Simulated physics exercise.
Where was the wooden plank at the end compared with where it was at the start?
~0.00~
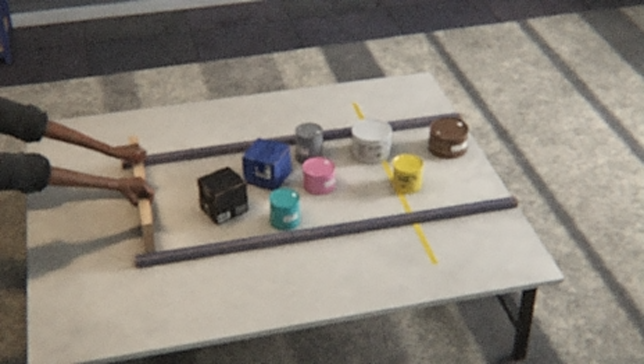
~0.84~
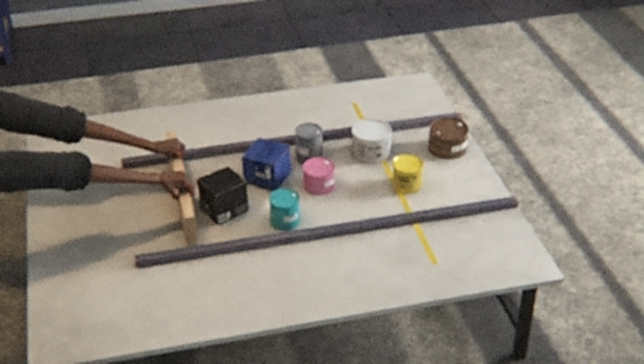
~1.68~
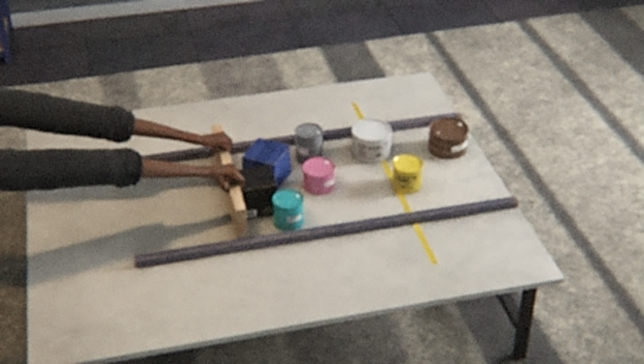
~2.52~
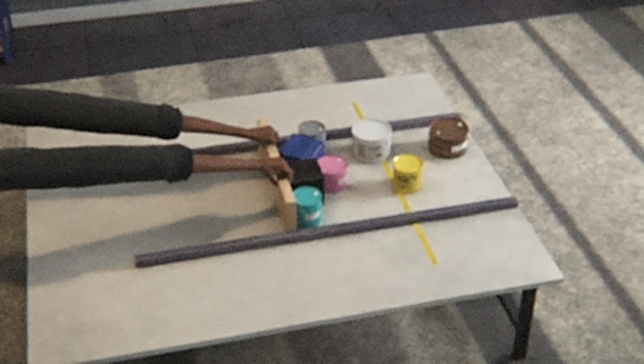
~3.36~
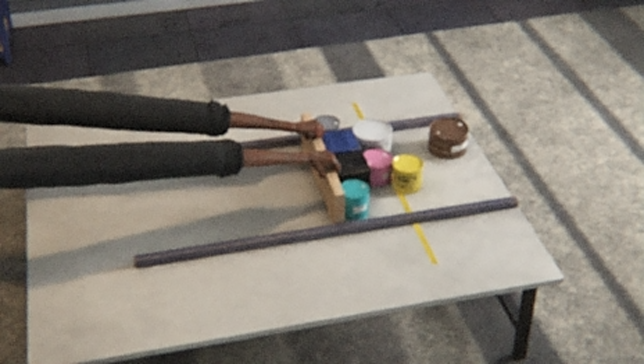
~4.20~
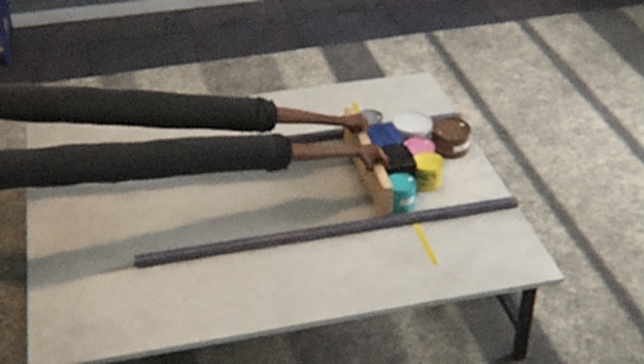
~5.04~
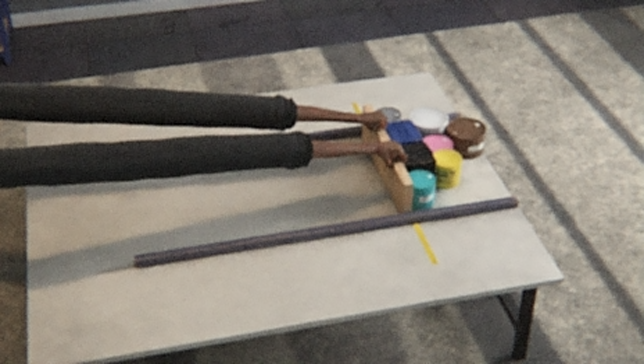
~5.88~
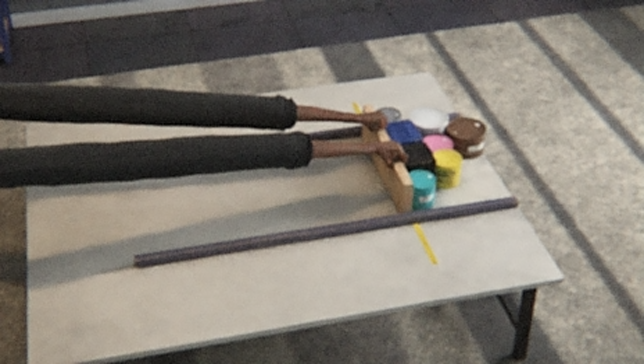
It started near the left ends of the dark rails, and by the end it was much farther right, beside the yellow strip and up against the bunched boxes and tubs.
Two hands slid a wooden plank rightward across a pale table between two dark rails, gathering a black box, a blue box and several colourful tubs into a tight cluster, then stopped near the yellow strip with everything still on the table.
